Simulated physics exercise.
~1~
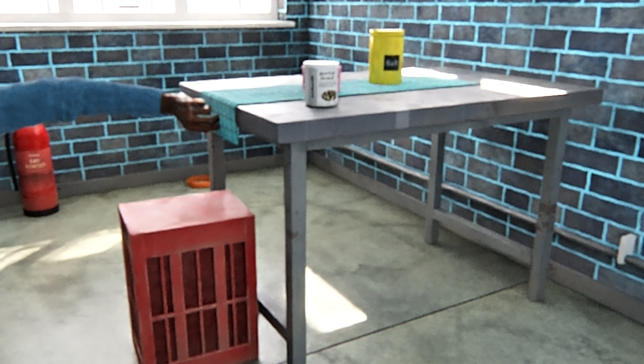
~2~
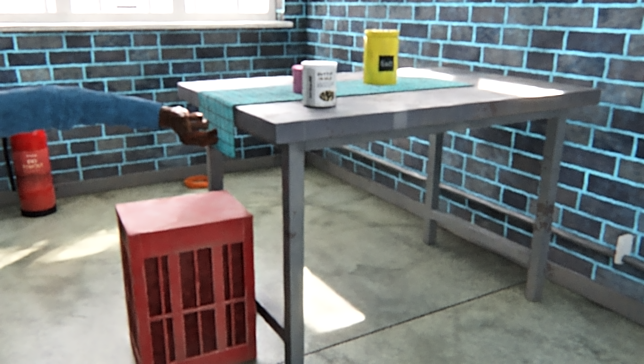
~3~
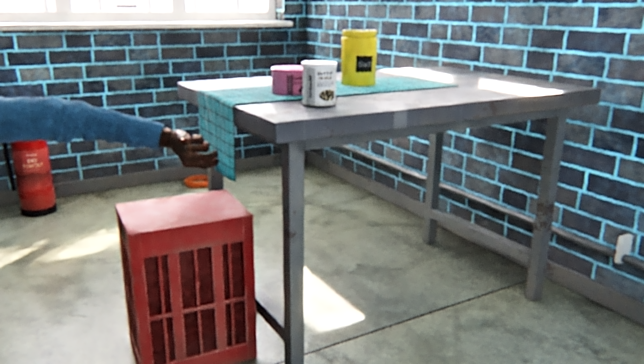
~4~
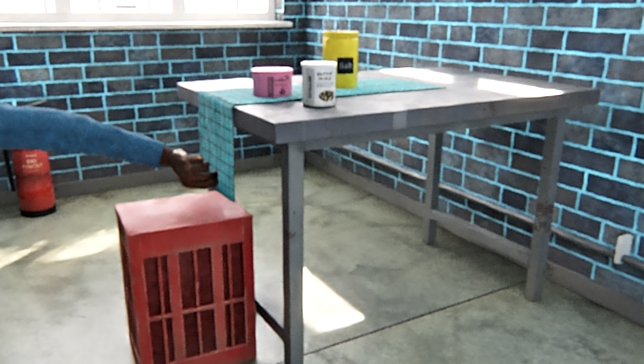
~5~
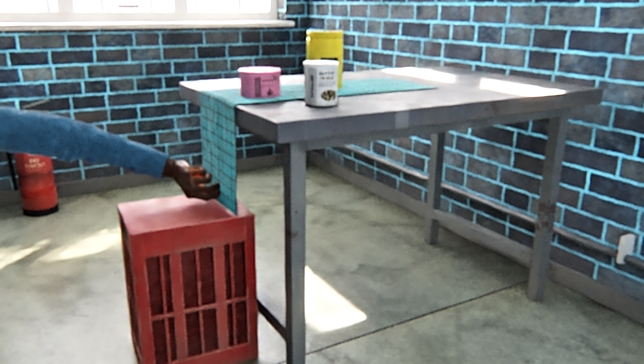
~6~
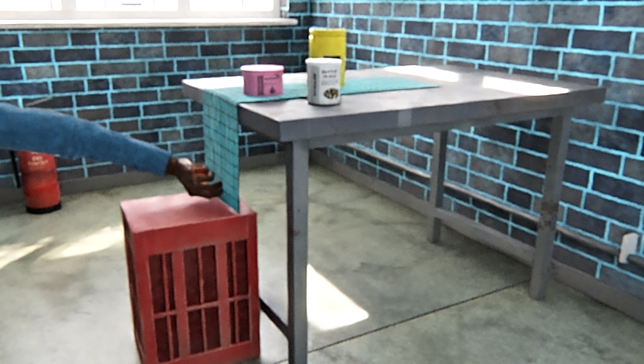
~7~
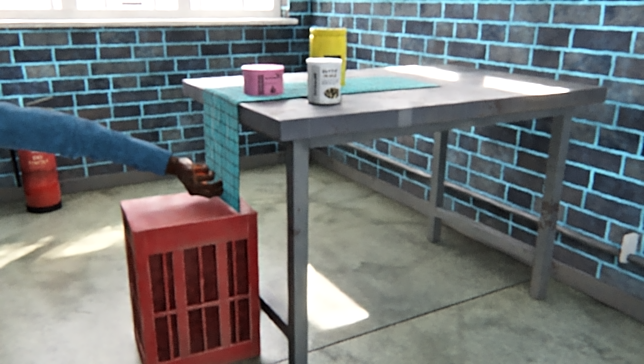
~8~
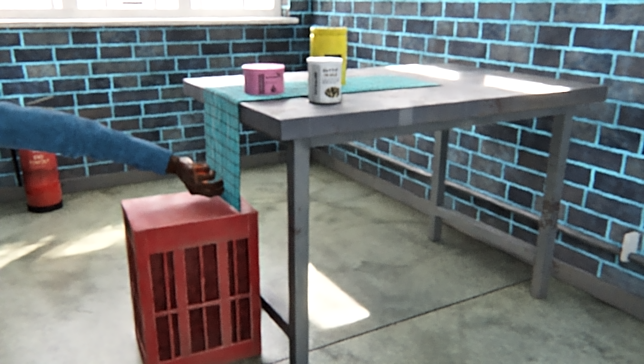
A turquoise cloth hangs over the left end of a grey table, where a dark hand in a blue sleeve reaches in from the left. The slightly swaying view takes in a sunlit room with dark brick walls, a red extinguisher and a red crate below the cloth. The hand slowly draws the hem down, and a pink tub emerges from behind a white tin, sliding left with the upright yellow canister. The hem reaches the crate and everything stops. The tub and canister remain on the table, and the tin has kept its place.
